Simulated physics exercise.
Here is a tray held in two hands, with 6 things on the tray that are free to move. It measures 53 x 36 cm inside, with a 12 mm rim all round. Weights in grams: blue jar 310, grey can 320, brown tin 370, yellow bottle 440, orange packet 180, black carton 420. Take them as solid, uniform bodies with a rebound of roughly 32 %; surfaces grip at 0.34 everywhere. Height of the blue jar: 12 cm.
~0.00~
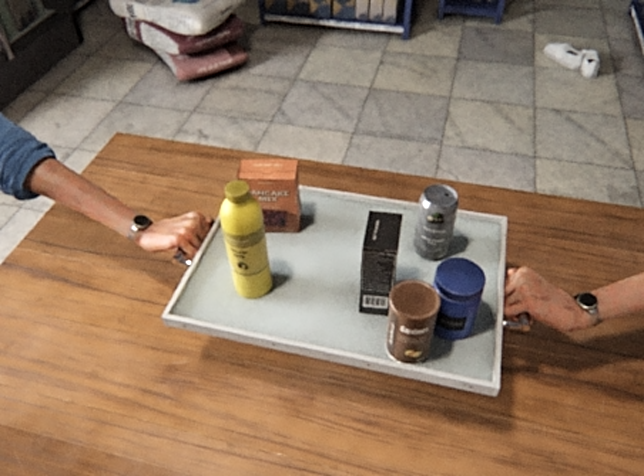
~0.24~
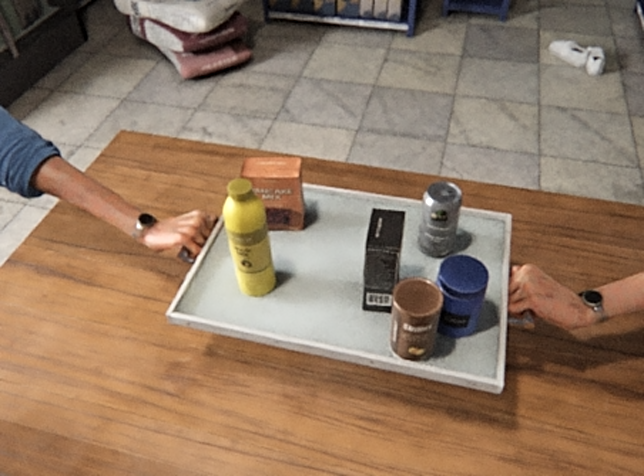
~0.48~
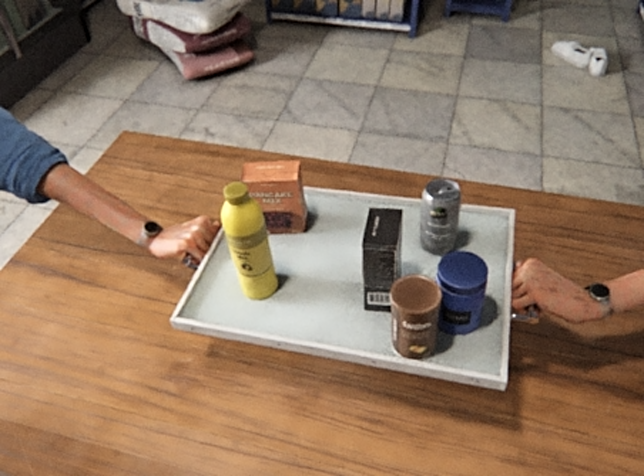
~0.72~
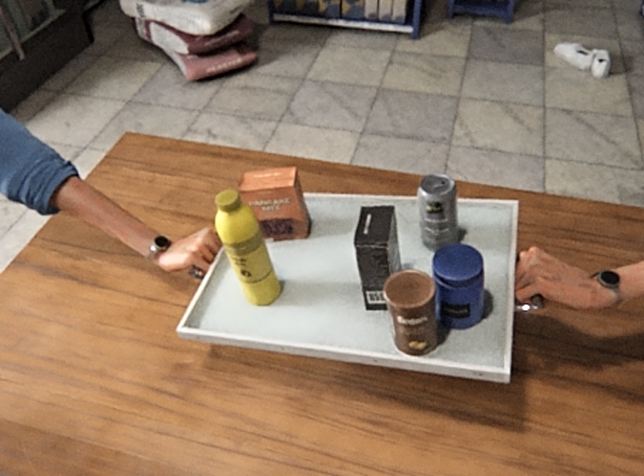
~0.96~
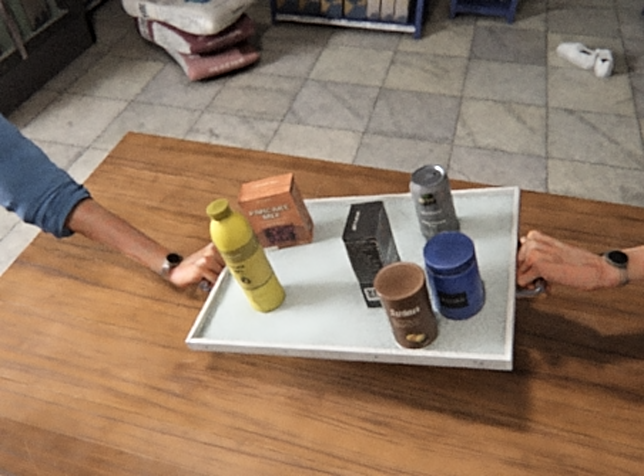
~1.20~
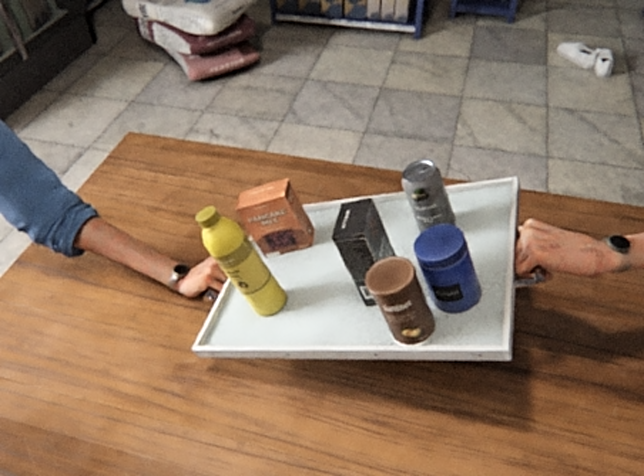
Above a wooden table, two hands tilt a tray of six items left edge down.
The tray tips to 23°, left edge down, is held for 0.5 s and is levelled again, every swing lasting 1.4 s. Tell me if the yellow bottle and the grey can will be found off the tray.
The yellow bottle goes overboard, the grey can is still aboard.
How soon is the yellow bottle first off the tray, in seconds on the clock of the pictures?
At about 1.5 s.
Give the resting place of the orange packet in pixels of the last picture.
At about (256, 196).
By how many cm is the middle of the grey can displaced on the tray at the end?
Some 27 cm.
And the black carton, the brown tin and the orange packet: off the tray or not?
The black carton finishes off the tray; the brown tin finishes off the tray; the orange packet is still on the tray.
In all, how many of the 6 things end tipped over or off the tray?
In all, 3.
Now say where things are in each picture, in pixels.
Tray level; yellow bottle (246, 241); grey can (436, 224), in the first frame.
Tray level; orange packet (274, 195); black carton (383, 262), in the second frame.
Tilt 3°, left edge down; blue jar (459, 294); brown tin (415, 319), in the third frame.
Tilt 9°, left edge down; orange packet (276, 206); black carton (380, 260), in the fourth frame.
Tilt 16°, left edge down; blue jar (454, 276); brown tin (408, 307), in the fifth frame.
Tilt 21°, left edge down; yellow bottle (241, 262); grey can (429, 201), in the sixth frame.
By 1.60 s, tilt 23°, left edge down; yellow bottle now off the tray; grey can 7 cm from its spot near (388, 205); black carton rocked 4° off its seat.
By 1.90 s, tilt 23°, left edge down; grey can 21 cm from its spot near (323, 215); black carton rocked 58° off its seat; blue jar 21 cm from its spot.
By 2.20 s, tilt 22°, left edge down; black carton now off the tray; grey can 27 cm from its spot near (295, 219); brown tin rocked 23° off its seat.
By 2.80 s, tilt 8°, left edge down; brown tin now off the tray; grey can 27 cm from its spot near (298, 207); blue jar 40 cm from its spot.
When it is over (3.9 s), off the tray, brown tin, yellow bottle and black carton; not toppled but over 5 cm from the start, blue jar and grey can; orange packet within 5 cm of the start. End places, in pixels of the last picture, yellow bottle near (130, 345), grey can near (302, 200).
